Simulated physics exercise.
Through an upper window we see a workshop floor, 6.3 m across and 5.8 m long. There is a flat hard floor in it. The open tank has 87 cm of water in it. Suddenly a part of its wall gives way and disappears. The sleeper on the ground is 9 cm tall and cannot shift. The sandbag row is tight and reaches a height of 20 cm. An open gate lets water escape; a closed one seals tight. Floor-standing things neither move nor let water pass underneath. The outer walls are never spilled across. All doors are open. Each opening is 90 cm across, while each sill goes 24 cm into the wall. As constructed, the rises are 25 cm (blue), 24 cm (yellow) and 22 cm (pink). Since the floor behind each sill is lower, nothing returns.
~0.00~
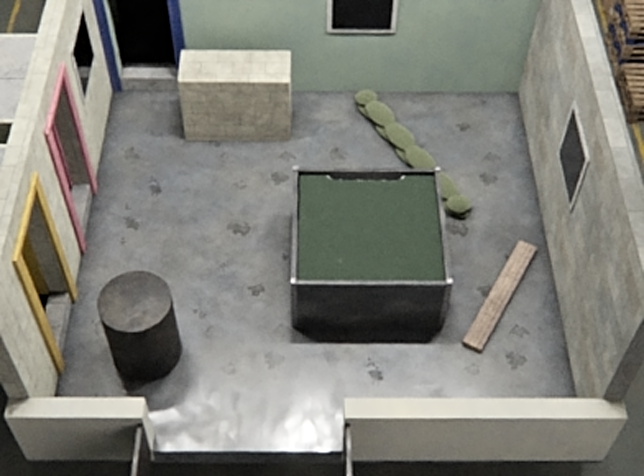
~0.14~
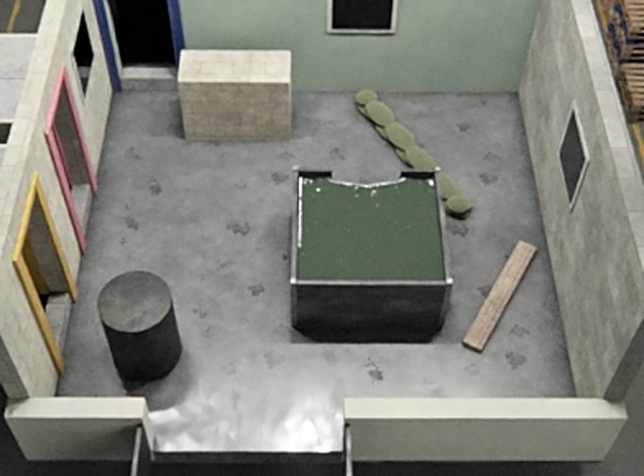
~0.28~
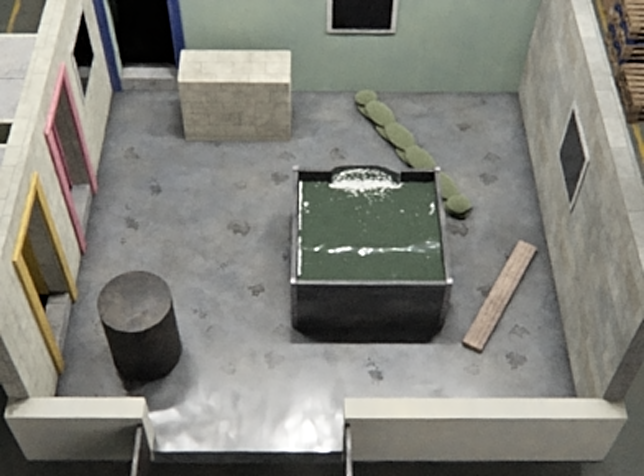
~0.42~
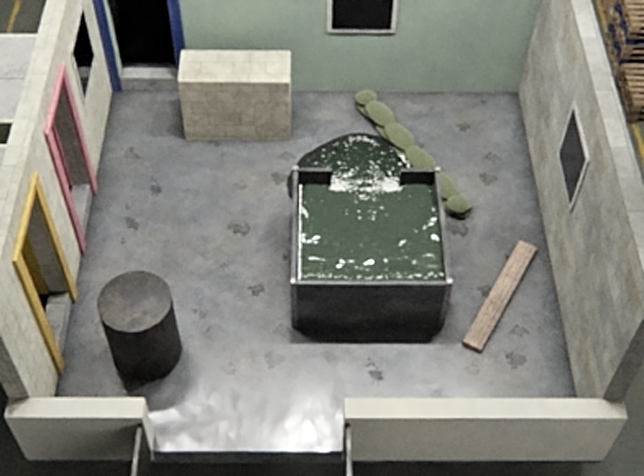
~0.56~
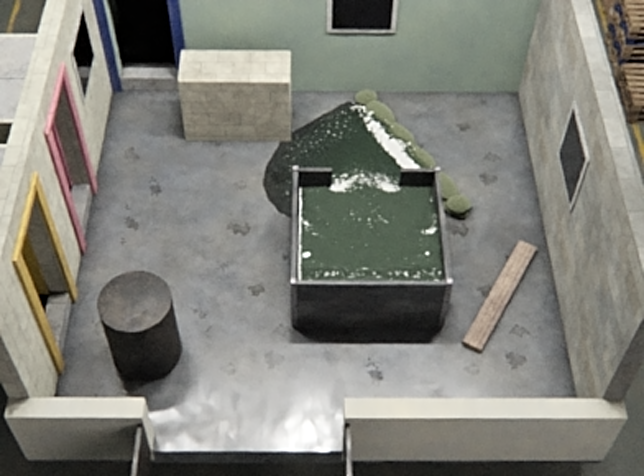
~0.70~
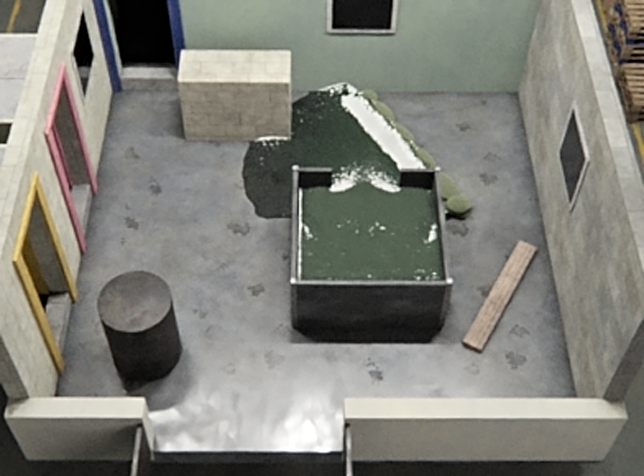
To begin with, an open tank of dark green water sits still on a grey workshop floor, among a block, a cylinder and a plank. Part of its far wall disappears and water pours out behind it, then spreads along the row of green rounded shapes and leftward to the pale block.
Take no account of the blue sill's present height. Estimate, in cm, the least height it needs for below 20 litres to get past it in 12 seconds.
Roughly 21 centimetres.
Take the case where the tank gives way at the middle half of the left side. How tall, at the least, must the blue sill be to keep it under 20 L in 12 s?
About 24 cm.
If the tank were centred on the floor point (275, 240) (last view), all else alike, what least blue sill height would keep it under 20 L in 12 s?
I'd put it at close to 18 cm.
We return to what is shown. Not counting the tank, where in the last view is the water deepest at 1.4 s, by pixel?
About (323, 100).
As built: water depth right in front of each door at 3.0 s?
Depths in cm: Blue 20, yellow 0, pink 10.
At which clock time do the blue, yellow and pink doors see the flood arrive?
It arrives at the blue door at 1.6 s, the yellow door at 3.4 s and the pink door at 2.4 s.
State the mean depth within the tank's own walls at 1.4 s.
About 53 centimetres on average.
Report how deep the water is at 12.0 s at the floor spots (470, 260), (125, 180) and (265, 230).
9, 7 and 4 cm, respectively.
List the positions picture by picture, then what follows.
In the first frame, the open tank at (369, 227) is whole and still, 87 cm deep; the blue door at (143, 39) is dry.
In the second frame, the front is at a hidden place, 0.3 m from the gap on the far side; 0.3 m2 of floor is wet, 87 cm left at the back.
In the third frame, the front is at (344, 170), 0.9 m from the gap on the far side; 0.9 m2 of floor is wet, 87 cm left at the back.
In the fourth frame, the gap is on the far side, the front 1.5 m out at (355, 137); the back of the open tank holds 79 cm.
In the fifth frame, water pours out on the far side and has run 2.2 m, to (350, 106); about 9 cm deep outside, 73 cm at the back.
In the sixth frame, water pours out on the far side and has run 2.5 m, to (319, 92); about 7 cm deep outside, 75 cm at the back; the blue door at (143, 39), 4.1 m from the gap, is still 2.0 m from the nearest water.
After 1.4 s water covers 25 % of the floor, deepest (57 cm) near (323, 100); it has not reached the blue door.
After 3.0 s water covers 45 % of the floor, deepest (40 cm) near (125, 91); 20 cm at the blue door, 2 litres in over its 25 cm sill.
After 12.0 s water covers 95 % of the floor, deepest (14 cm) near (527, 271); 8 cm at the blue door, 9 litres in over its 25 cm sill.
At the blue door as built, the water arrived by 1.6 s and peaked near 21 cm at 3.4 s.
Run again over the same 12 s with other heights there, 32 litres in over 18 cm, 10 litres over 24.5 cm. The limit of 20 litres is kept from about 21 cm up.
